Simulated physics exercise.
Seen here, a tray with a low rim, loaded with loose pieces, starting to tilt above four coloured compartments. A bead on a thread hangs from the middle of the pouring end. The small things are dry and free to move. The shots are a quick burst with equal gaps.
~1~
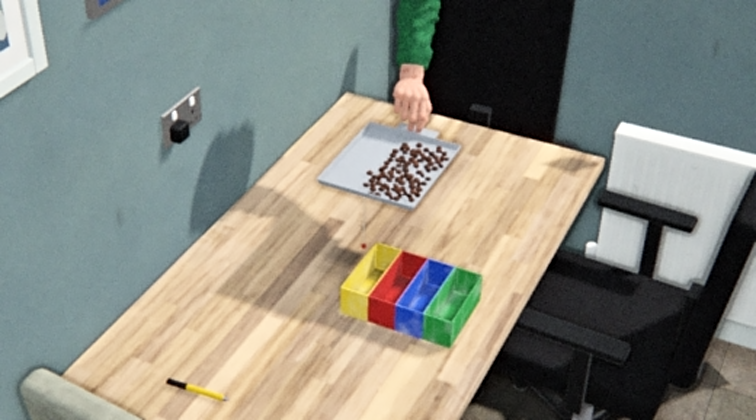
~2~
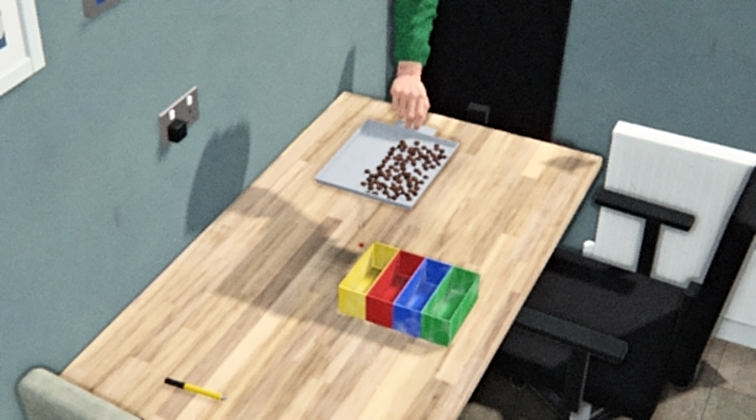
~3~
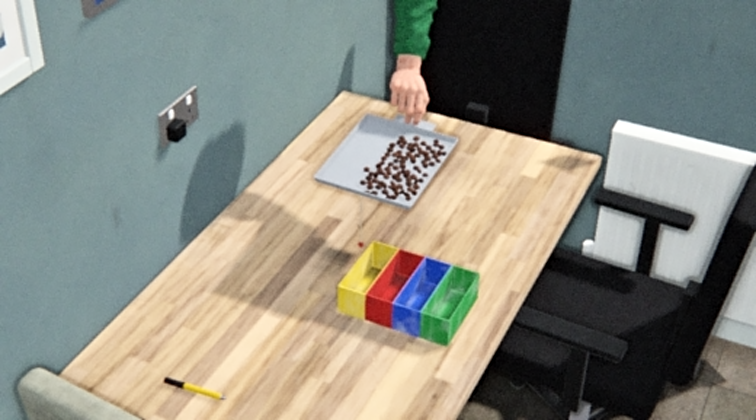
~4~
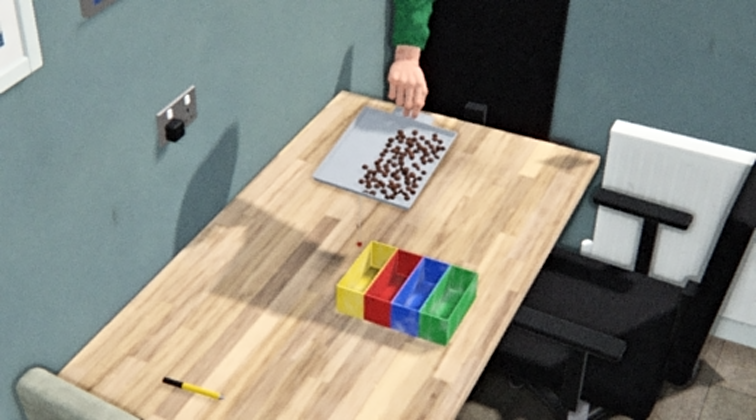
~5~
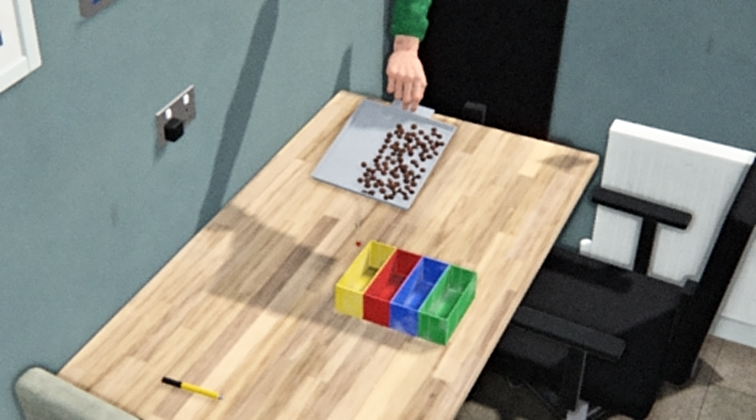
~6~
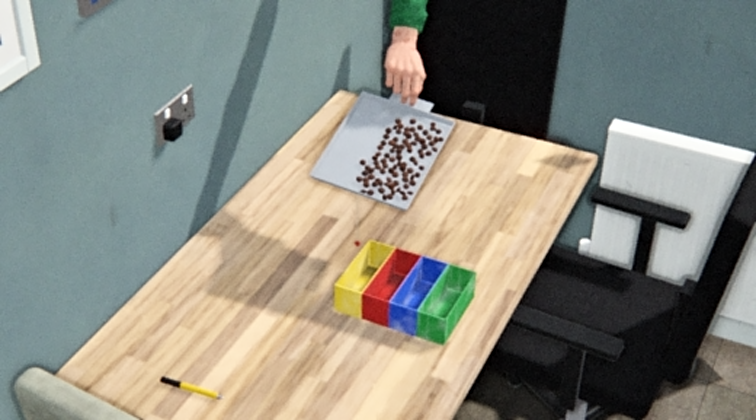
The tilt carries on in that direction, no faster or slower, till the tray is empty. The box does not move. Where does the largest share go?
The red cell gets the most.
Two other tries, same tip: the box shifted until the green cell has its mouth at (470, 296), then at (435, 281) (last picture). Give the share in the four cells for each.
About 70 and 100 per cent.
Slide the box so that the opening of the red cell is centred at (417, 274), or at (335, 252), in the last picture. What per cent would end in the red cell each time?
In turn 20 and 10 in a hundred.
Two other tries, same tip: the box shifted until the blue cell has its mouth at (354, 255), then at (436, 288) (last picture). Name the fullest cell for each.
In turn: The green cell; the cell in yellow.
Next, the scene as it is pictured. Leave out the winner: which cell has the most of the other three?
The runner-up: Yellow.
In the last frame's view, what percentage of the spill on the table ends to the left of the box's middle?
Roughly 100 in a hundred.
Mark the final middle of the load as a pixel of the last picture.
At about (384, 297).
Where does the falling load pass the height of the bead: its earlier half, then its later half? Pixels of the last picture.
At about (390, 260), then at (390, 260).
Soon, tray tipped steeply; all on the tray.
A while on, tray tipped right over; a stray few on the tray; about half in the red cell; about a quarter in the yellow cell; a small part in the blue cell; about a quarter falling or outside the box.
Towards the end, tray tipped past a quarter turn; about half in the red cell; about a quarter in the yellow cell; a small part in the blue cell; a small part falling or outside the box.
Finally, tray tipped past a quarter turn; about half in the red cell; about a quarter in the yellow cell; a small part in the blue cell; none in the green cell; a small part outside the box.
